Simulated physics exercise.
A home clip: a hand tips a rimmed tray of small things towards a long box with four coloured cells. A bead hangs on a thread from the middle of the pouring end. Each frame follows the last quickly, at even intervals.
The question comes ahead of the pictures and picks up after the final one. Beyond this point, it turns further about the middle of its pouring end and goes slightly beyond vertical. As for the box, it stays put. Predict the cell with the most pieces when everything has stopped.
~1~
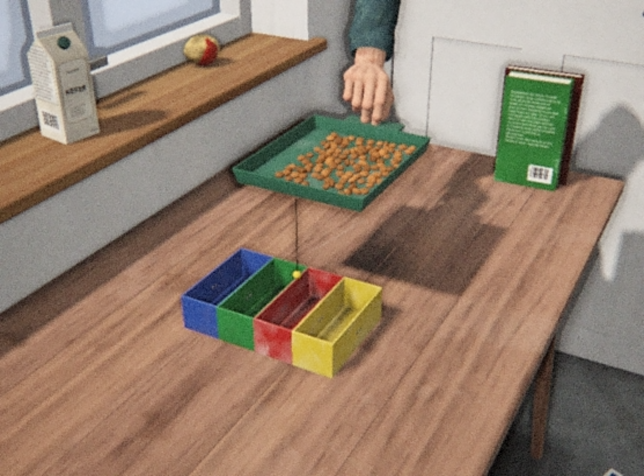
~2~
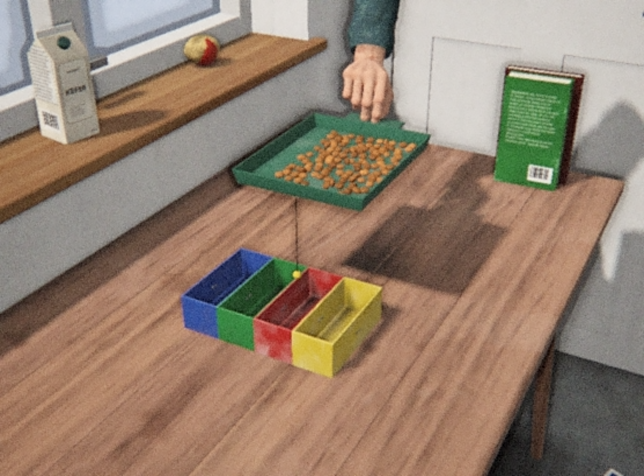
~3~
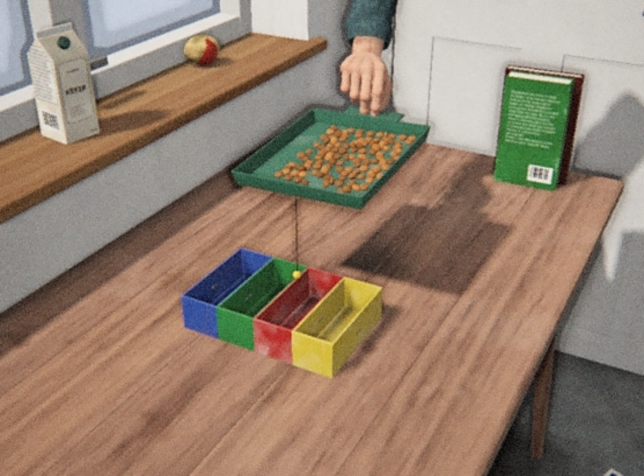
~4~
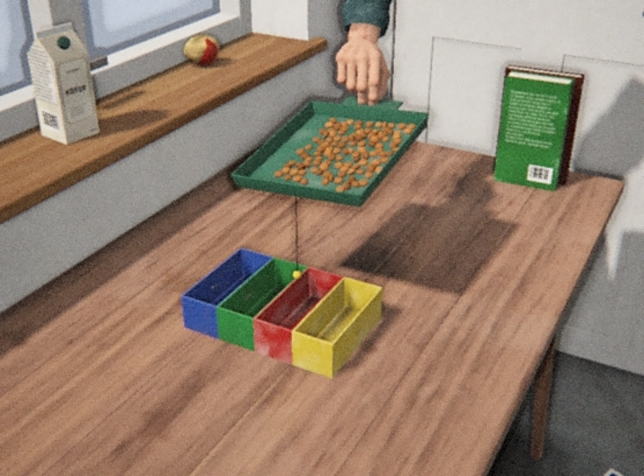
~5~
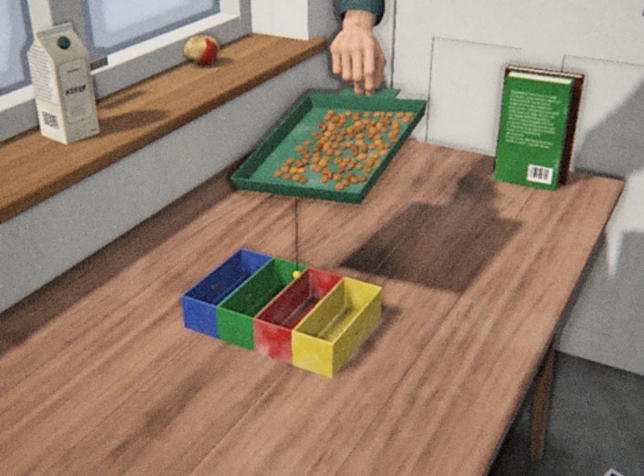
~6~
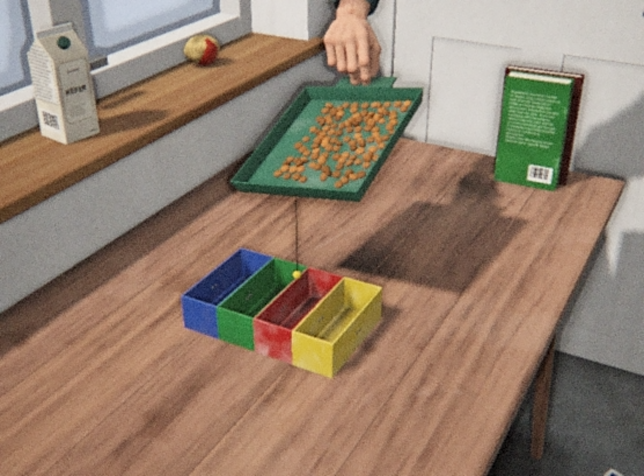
I would say the blue cell.
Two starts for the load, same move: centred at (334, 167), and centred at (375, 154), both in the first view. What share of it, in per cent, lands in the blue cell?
Estimate: 70 % first, 70 % second.
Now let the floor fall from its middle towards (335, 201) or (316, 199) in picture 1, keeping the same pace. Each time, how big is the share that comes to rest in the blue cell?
I'd say some 0 in a hundred at first, then 0 in a hundred.
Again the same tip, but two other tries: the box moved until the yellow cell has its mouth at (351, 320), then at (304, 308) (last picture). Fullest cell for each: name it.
The cell in blue, then the green cell.
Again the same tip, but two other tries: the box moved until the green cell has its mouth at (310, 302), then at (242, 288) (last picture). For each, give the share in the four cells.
10 per cent, then 100 per cent.
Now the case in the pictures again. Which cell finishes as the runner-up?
The cell in second spot is the green one.
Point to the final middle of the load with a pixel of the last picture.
Near pixel (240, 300).
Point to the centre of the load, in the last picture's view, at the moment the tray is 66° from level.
At about (262, 185).
Soon, tray tipped steeply; nearly all on the tray; a small part falling or outside the box.
A while on, tray tipped past a quarter turn; about a quarter on the tray; about half in the blue cell; about a quarter in the green cell; a small part falling or outside the box.
Towards the end, tray tipped past a quarter turn; most in the blue cell; about a quarter in the green cell; a stray few falling or outside the box.
Finally, tray tipped past a quarter turn; most in the blue cell; about a quarter in the green cell; none in the yellow cell; none in the red cell; a stray few outside the box.
